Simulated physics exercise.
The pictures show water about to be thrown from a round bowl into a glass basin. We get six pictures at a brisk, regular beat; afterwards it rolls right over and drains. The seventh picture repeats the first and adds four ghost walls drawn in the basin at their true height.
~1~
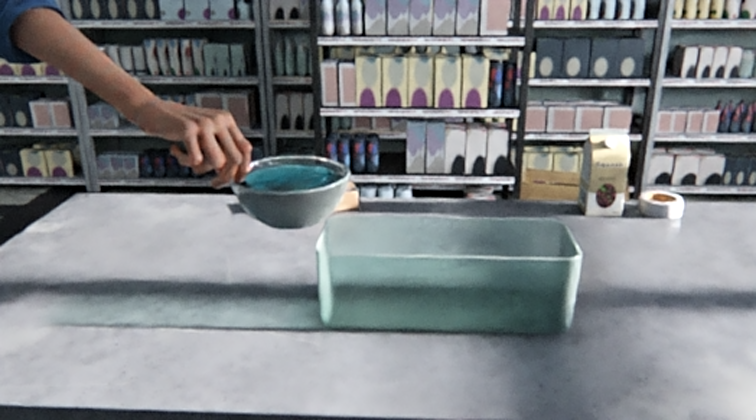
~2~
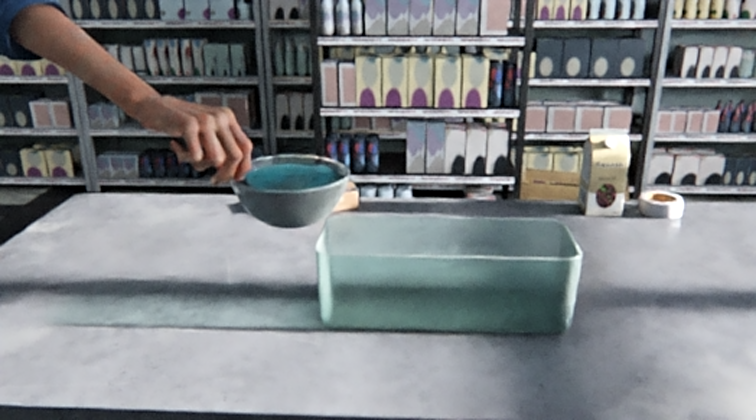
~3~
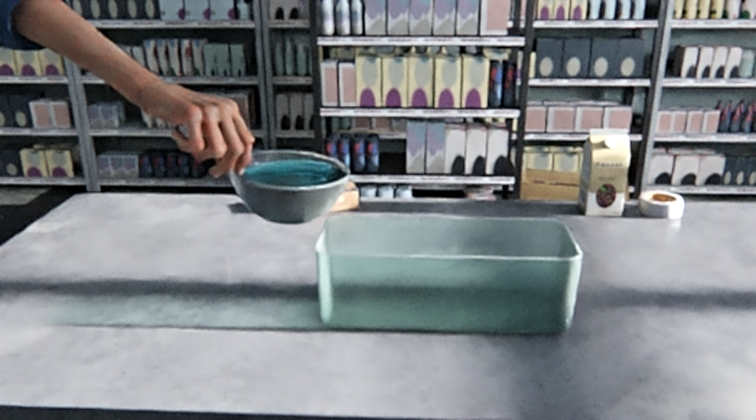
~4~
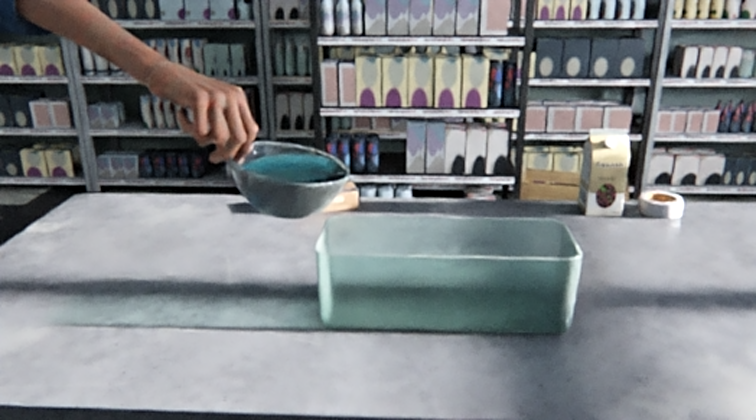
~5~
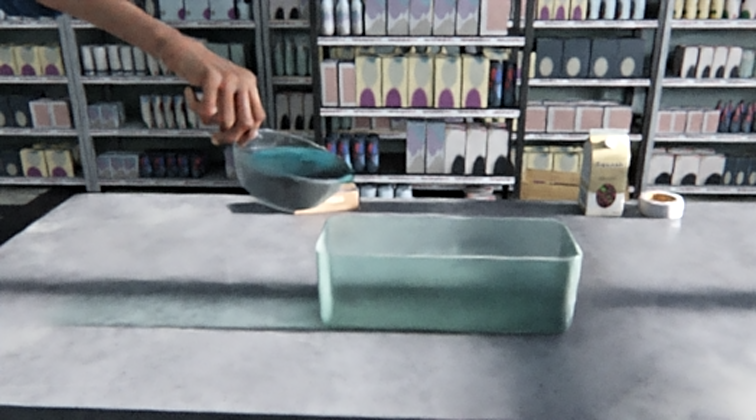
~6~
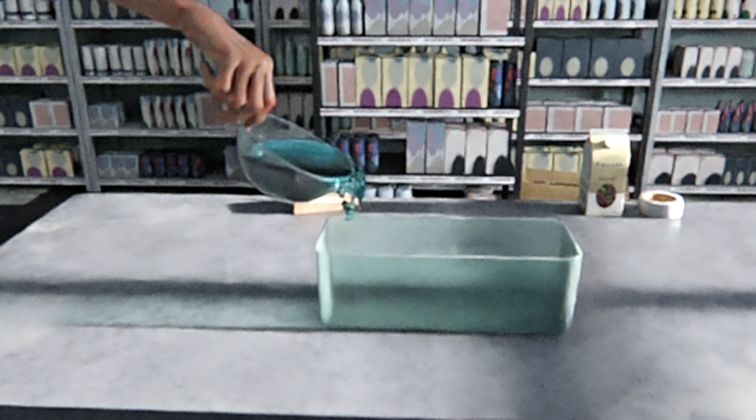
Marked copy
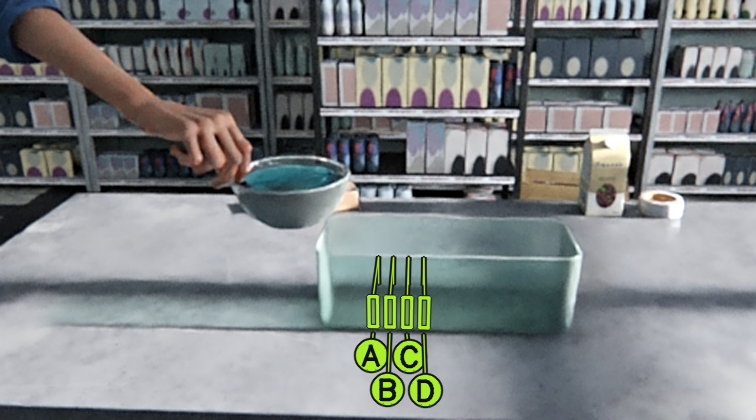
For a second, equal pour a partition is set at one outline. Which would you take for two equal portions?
I would pick place D.
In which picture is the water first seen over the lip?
Picture 5.
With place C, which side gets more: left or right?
More ends on the right.
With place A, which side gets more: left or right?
The right side.
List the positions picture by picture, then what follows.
The first frame shows upright, lip at (347, 173); basin from (321, 323) to (570, 329); nothing has left yet.
The second frame shows upright, lip at (347, 173); nothing has left yet.
The third frame shows tipped about 5°, lip at (347, 173); nothing has left yet.
The fourth frame shows tipped about 12°, lip at (347, 173); nothing has left yet.
The fifth frame shows tipped about 20°, lip at (347, 173); water is over the lip, down to (351, 178).
The sixth frame shows tipped about 30°, lip at (347, 173); water is over the lip, down to (348, 216).
On the marked copy, A at (373, 333); B at (389, 333); C at (406, 333); D at (423, 334).
If A is chosen, about 6 % ends left of the wall and 93 % right of it.
If B is chosen, about 10 % ends left of the wall and 90 % right of it.
If C is chosen, about 20 % ends left of the wall and 80 % right of it.
If D is chosen, about 52 % ends left of the wall and 47 % right of it.
